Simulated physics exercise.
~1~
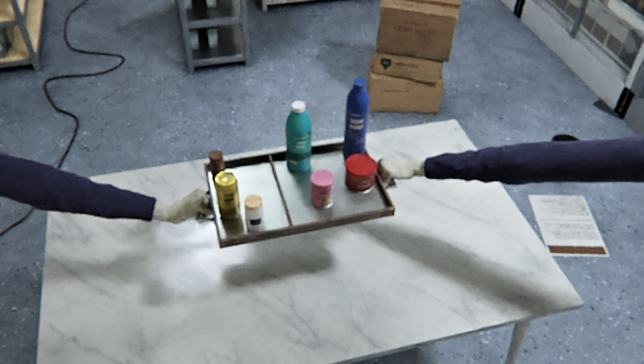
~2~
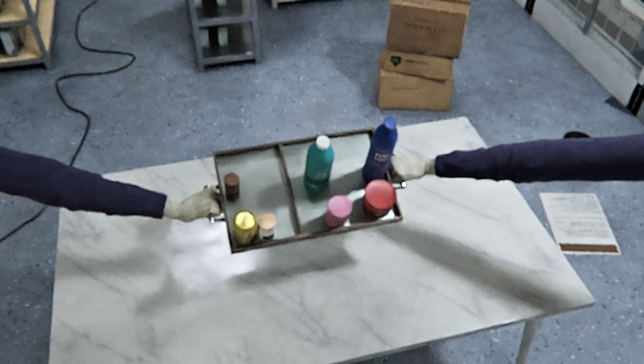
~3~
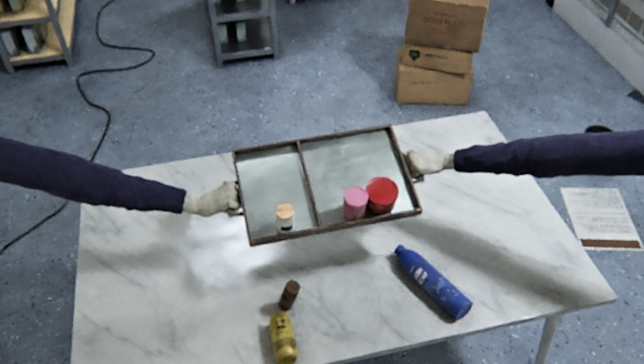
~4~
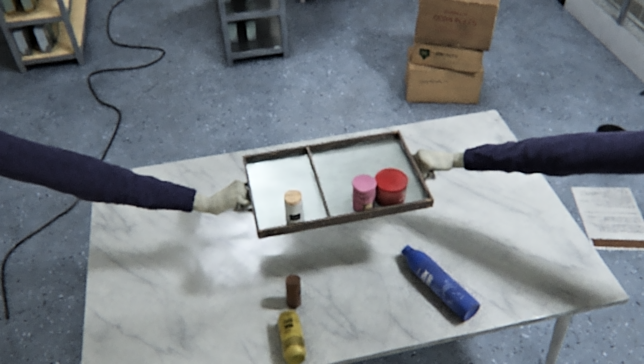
Two gloved hands tipping a tray toward the viewer, spilling bottles and a yellow can, then levelling it with three containers aboard.
